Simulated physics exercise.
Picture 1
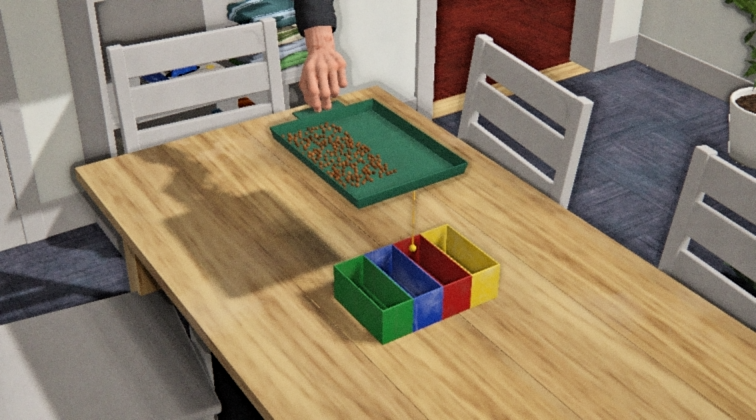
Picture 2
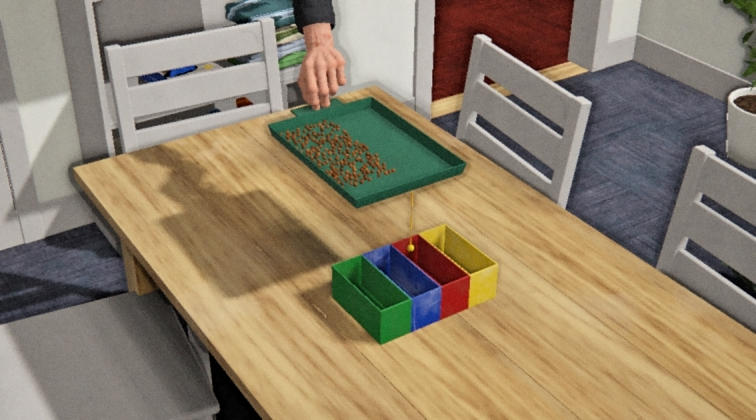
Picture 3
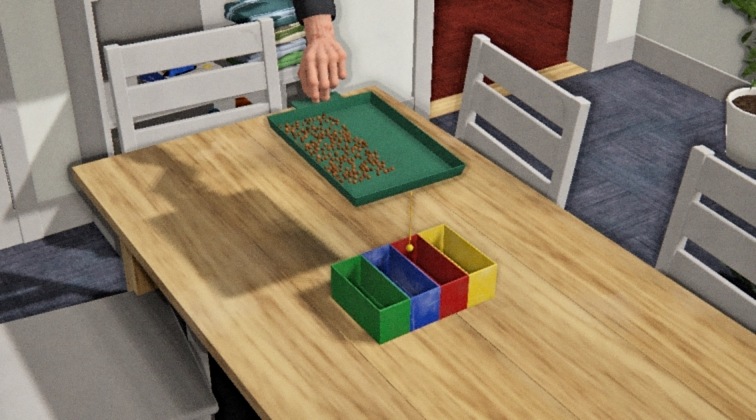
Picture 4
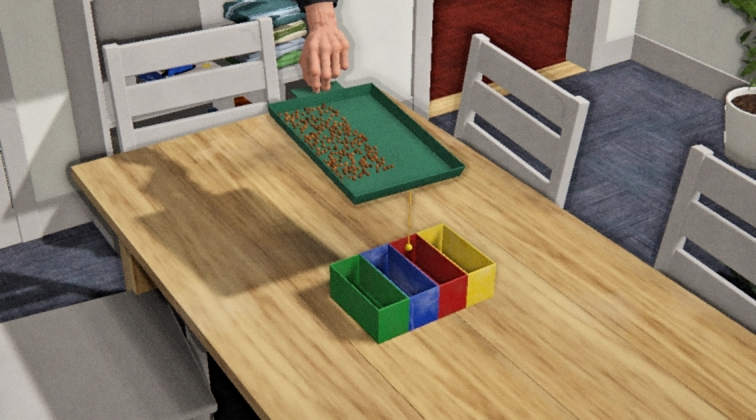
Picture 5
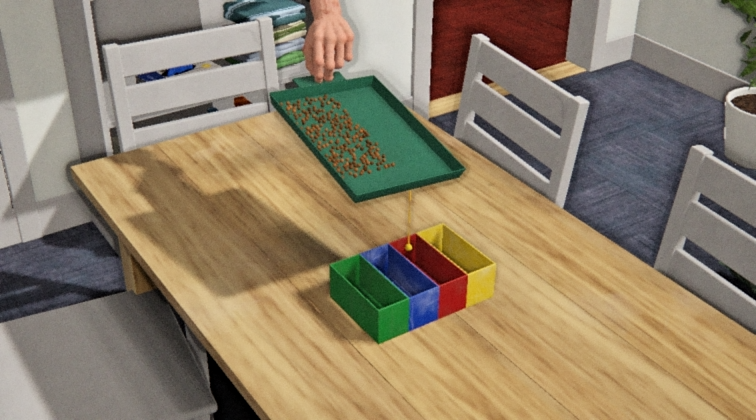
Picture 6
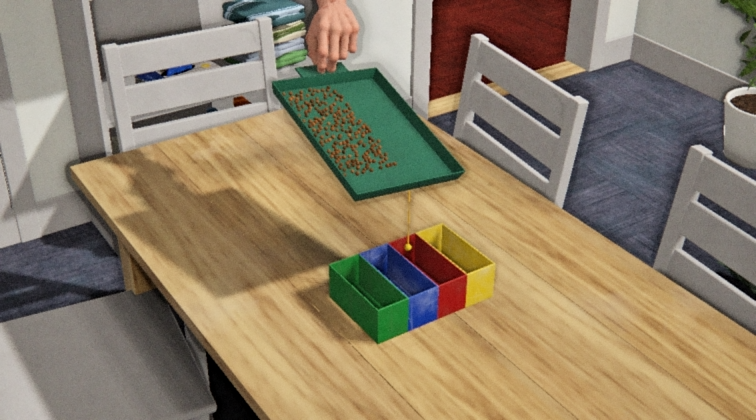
A green tray of small brown pieces rested level at first, then a hand slowly raised its far end, tilting it a little above green, blue, red and yellow compartments on a wooden table.
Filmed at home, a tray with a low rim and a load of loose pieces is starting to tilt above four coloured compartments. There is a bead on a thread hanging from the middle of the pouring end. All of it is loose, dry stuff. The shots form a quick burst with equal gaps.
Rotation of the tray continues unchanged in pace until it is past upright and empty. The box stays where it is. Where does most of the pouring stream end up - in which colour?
In the yellow one.
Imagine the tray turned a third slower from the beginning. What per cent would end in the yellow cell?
Close to 80 in a hundred.
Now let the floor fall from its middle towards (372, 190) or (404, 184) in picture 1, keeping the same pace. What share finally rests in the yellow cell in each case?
So it's 0 percent with the first slope and 10 percent with the other.
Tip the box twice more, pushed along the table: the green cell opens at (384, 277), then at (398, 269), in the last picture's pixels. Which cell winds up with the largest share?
Try one: The cell in yellow; try two: That red cell.
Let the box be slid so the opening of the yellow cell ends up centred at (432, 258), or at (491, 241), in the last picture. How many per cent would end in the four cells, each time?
You'd see around 10 per cent and then around 100 per cent.
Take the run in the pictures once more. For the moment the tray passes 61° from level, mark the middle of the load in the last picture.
At about (441, 183).
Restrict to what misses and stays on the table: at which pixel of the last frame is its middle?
Near (522, 271).
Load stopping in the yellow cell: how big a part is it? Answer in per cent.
It comes to about 70 per cent of the load.
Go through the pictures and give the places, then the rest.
Corners of the pouring end at (359, 197) and (464, 162), level; middle of the load at (336, 155), cereal balls; bead on its thread at (412, 248); green cell at (398, 319); blue cell at (428, 306); red cell at (457, 295); yellow cell at (485, 283), in the first picture.
Corners of the pouring end at (357, 197) and (463, 162), level; middle of the load at (334, 154), in the second picture.
Corners of the pouring end at (357, 196) and (462, 164), tipped barely, lowest at the right corner; middle of the load at (334, 149), in the third picture.
Corners of the pouring end at (357, 194) and (462, 165), tipped a little, lowest at the right corner; middle of the load at (333, 142), in the fourth picture.
Corners of the pouring end at (358, 193) and (462, 167), tipped a little, lowest at the right corner; middle of the load at (335, 136), in the fifth picture.
Corners of the pouring end at (358, 191) and (462, 169), tipped clearly, lowest at the right corner; middle of the load at (337, 130); green cell at (393, 318); blue cell at (423, 306); red cell at (452, 294); yellow cell at (480, 282), in the sixth picture.
Soon after the last picture, tray tipped steeply; most on the tray; a stray few in the yellow cell; about a quarter falling or outside the box.
A little later, tray tipped right over; about half on the tray; about a quarter in the yellow cell; about a third falling or outside the box.
Later still, tray tipped past a quarter turn; most in the yellow cell; a small part in the red cell; about a quarter falling or outside the box.
At rest, tray tipped past a quarter turn; most in the yellow cell; a small part in the red cell; none in the green cell; none in the blue cell; about a quarter outside the box.
